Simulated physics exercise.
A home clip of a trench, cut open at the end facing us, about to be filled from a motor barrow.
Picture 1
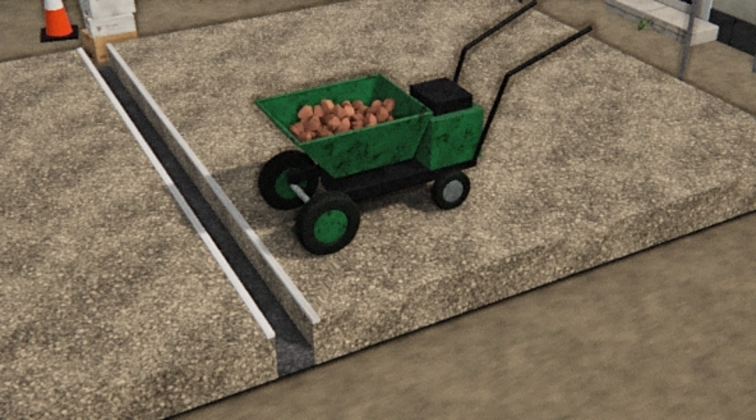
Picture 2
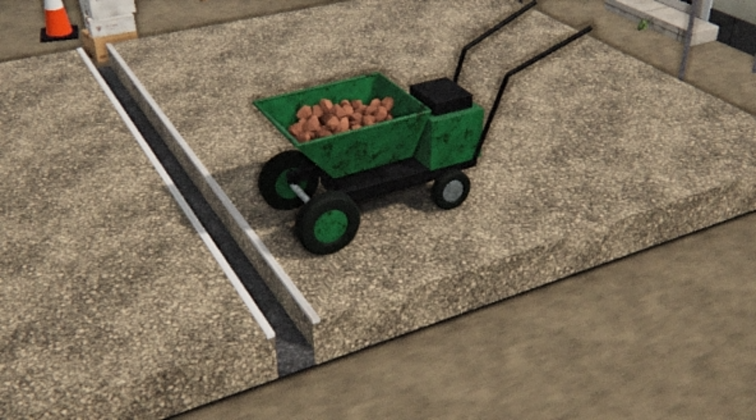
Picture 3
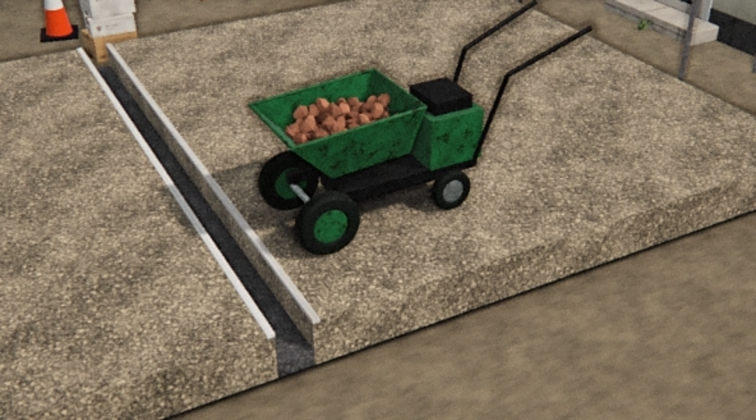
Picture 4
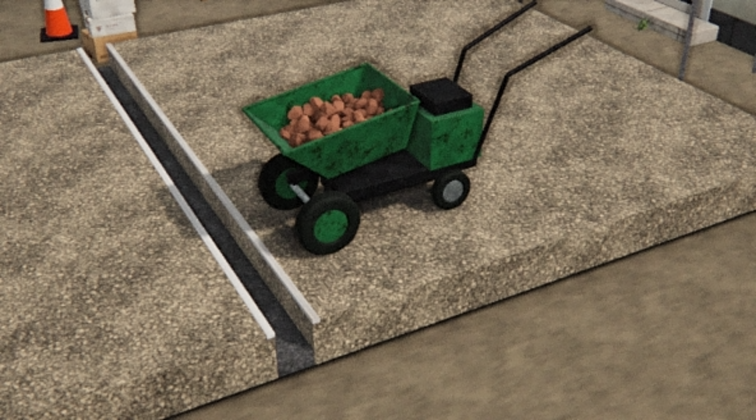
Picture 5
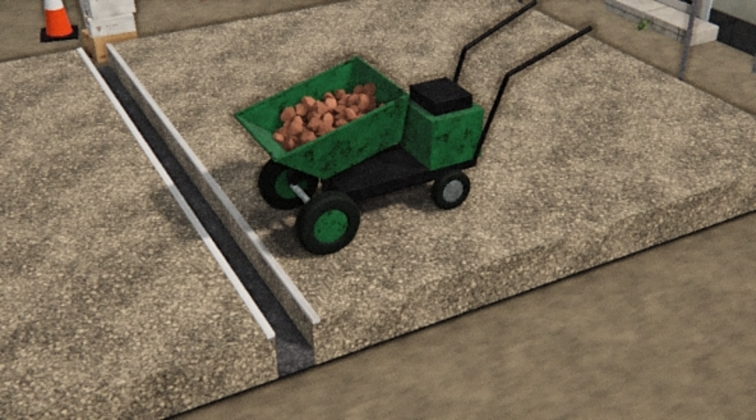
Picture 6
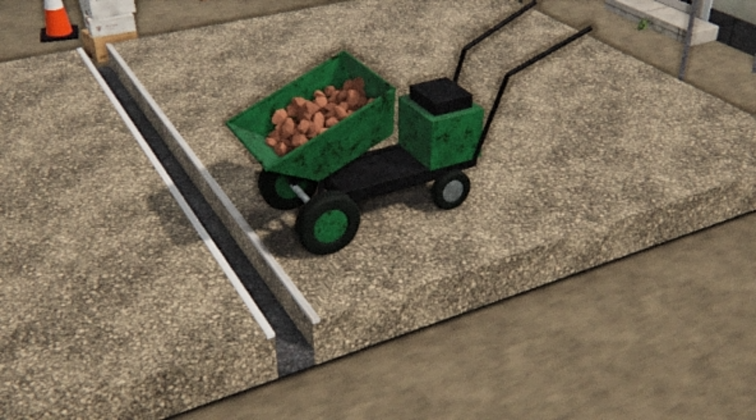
Beside a narrow trench, a green motor barrow's skip of rubble slowly tilts toward the left.
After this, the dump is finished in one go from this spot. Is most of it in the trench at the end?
It catches less than half.
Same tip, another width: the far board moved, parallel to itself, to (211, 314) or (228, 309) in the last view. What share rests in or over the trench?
Near 70 % and 40 %.
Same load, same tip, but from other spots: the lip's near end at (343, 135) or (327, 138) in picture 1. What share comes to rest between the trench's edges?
About 80 and 50 per cent.
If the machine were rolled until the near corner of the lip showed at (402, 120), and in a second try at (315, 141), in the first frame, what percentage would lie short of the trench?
About 70 and 0 per cent.
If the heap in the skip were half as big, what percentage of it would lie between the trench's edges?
About 10 per cent.
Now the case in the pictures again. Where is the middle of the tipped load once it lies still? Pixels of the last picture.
Near (180, 263).
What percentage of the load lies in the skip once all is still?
It comes to 0 per cent or so.
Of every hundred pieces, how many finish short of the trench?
Close to 0 per cent.
Just after the last frame, skip tipped steeply; every one in the skip.
A moment on, skip tipped right over; almost all in the skip; just a few beyond it; just a few falling.
Further on, skip tipped right over; roughly a quarter in the skip; the larger part beyond it; just a few falling.
When it is over, skip tipped right over; about a tenth in or heaped over the trench; the larger part beyond it.
